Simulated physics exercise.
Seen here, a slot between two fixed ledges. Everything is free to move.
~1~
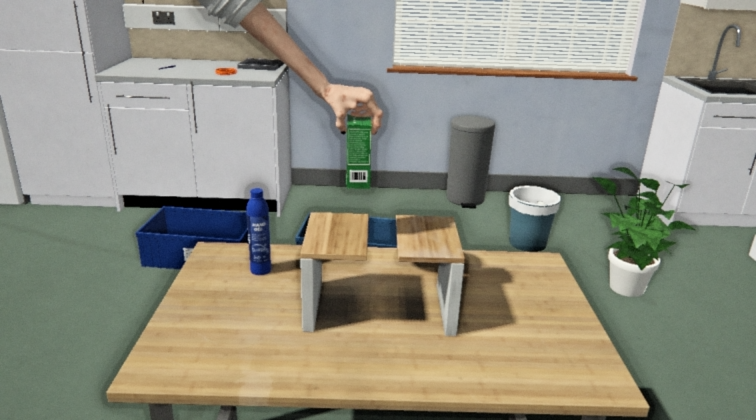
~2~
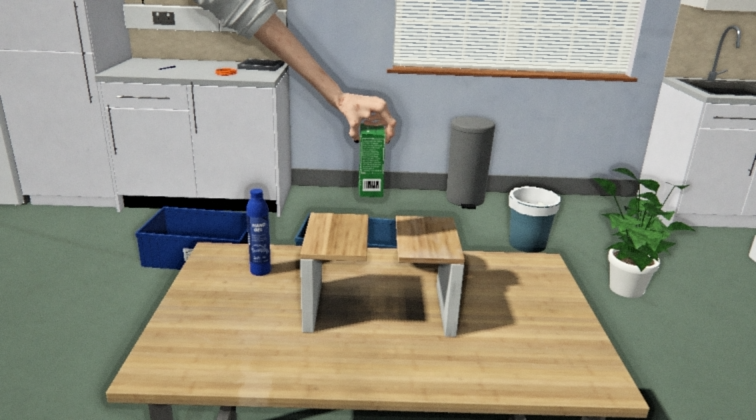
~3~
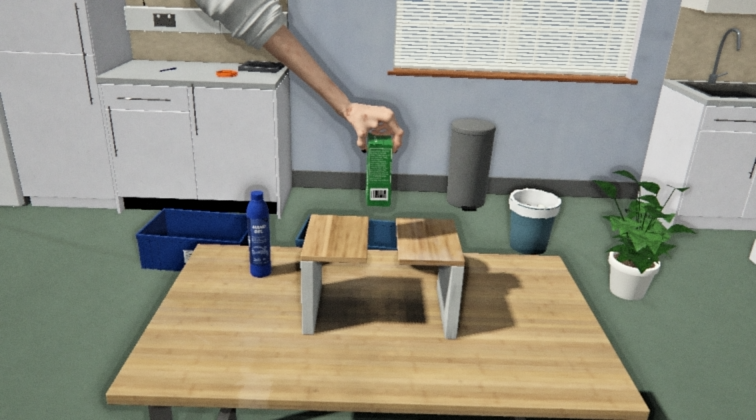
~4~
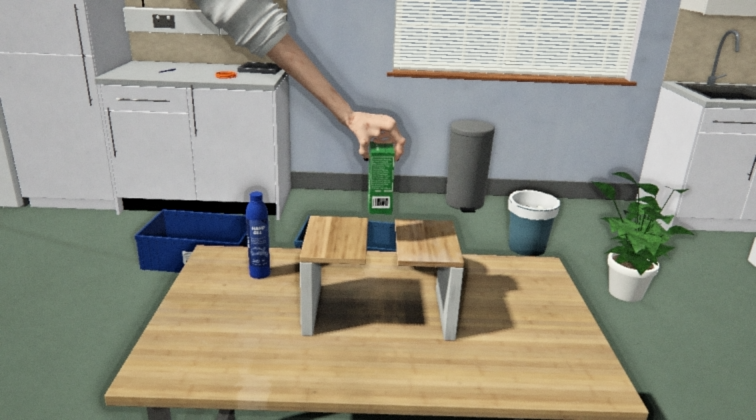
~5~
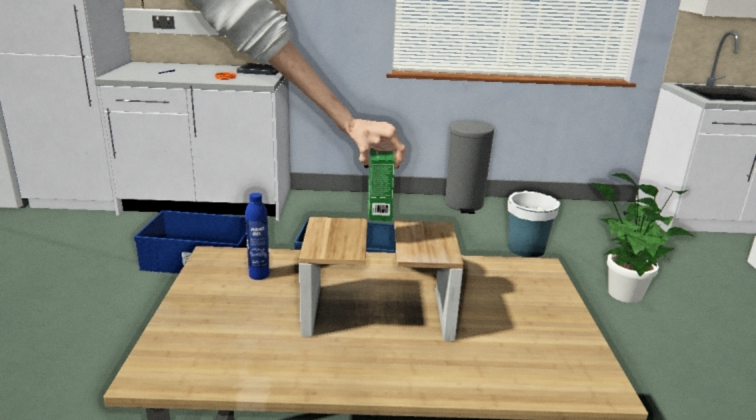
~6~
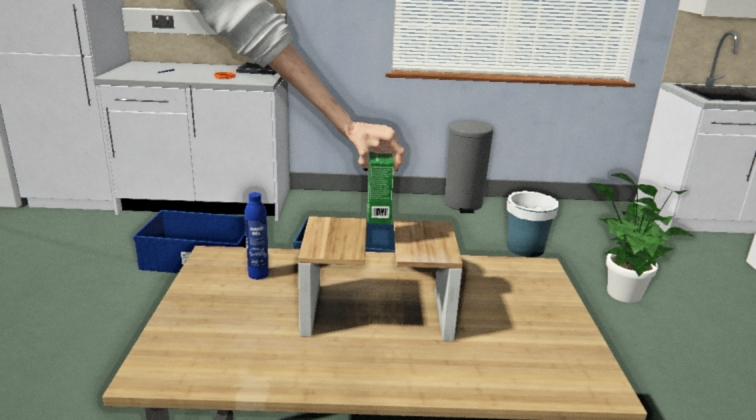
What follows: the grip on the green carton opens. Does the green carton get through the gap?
Outcome: The carton drops through.
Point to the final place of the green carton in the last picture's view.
Around (406, 318).
Then, 0.30 s later than the last frame, green carton tilted by 4° near (379, 256).
Then, 0.40 s later than the last frame, green carton tilted by 25° near (395, 284).
Then, 0.70 s later than the last frame, green carton on its side near (409, 308).
When it is over, lying over on the stand or table, green carton; blue bottle as before. End places, in pixels of the last picture, green carton near (406, 318). The carton goes down the gap.
